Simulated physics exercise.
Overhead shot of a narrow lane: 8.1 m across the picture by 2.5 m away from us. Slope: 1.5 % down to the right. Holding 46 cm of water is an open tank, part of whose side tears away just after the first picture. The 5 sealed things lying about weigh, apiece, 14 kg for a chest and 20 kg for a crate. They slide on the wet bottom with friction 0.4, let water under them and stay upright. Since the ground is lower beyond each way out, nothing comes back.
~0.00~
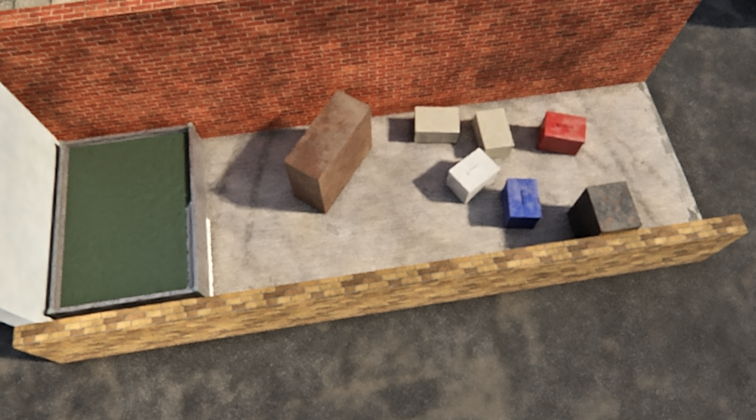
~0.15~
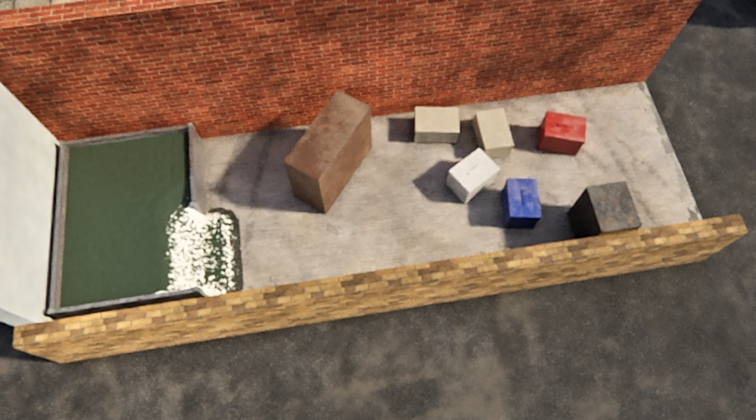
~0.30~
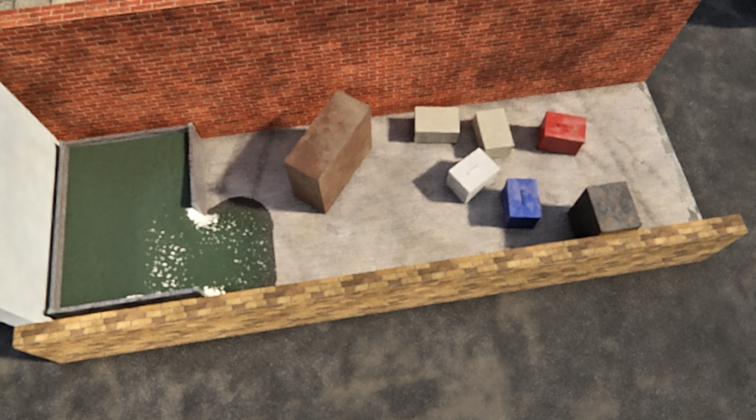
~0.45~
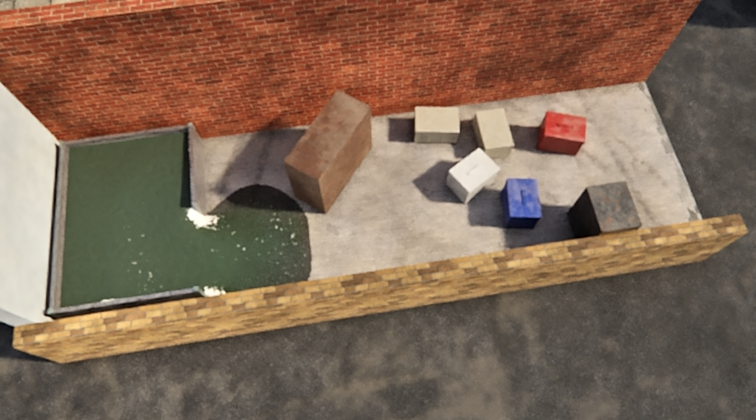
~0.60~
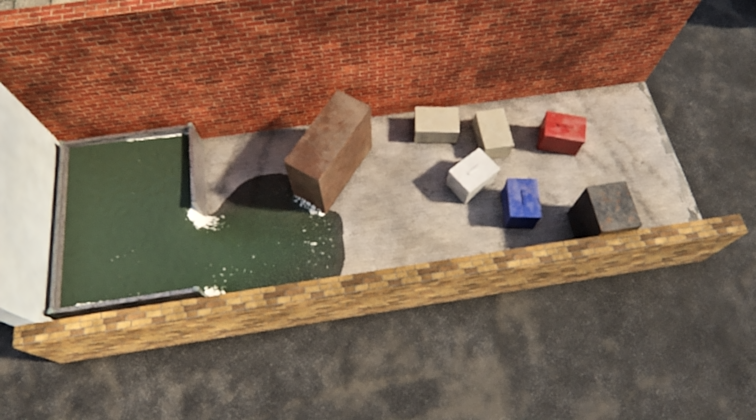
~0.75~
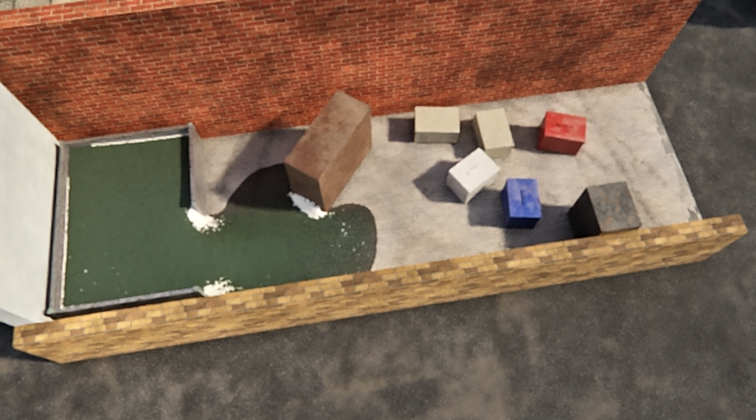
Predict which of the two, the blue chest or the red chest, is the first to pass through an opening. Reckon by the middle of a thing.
The first through is the blue one.
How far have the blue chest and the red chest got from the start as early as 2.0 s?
Shifts: Around 40 and 0 cm.
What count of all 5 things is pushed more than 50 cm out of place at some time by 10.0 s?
I get 4.
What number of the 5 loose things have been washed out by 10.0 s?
4.
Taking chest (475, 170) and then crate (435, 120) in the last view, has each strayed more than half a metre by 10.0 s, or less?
Taking them one at a time, I'd say further, then not as far.
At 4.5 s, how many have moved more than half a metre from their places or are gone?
By my tally, 4.
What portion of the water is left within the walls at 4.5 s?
About 92 in a hundred parts of the water.
After 2.0 s the blue chest is near (550, 190), 0.4 m from its start, aground; the red chest is near (565, 126), 0.0 m from its start, aground; 0 of 5 are out; 0 afloat.
After 4.5 s the blue chest has gone out (at 3.5 s); the red chest is near (595, 83), 0.8 m from its start, afloat; 2 of 5 are out; 2 afloat.
After 7.0 s the blue chest has gone out (at 3.5 s); the red chest has gone out (at 5.5 s); 4 of 5 are out; 0 afloat.
After 10.0 s the blue chest has gone out (at 3.5 s); the red chest has gone out (at 5.5 s); 4 of 5 are out; 0 afloat.
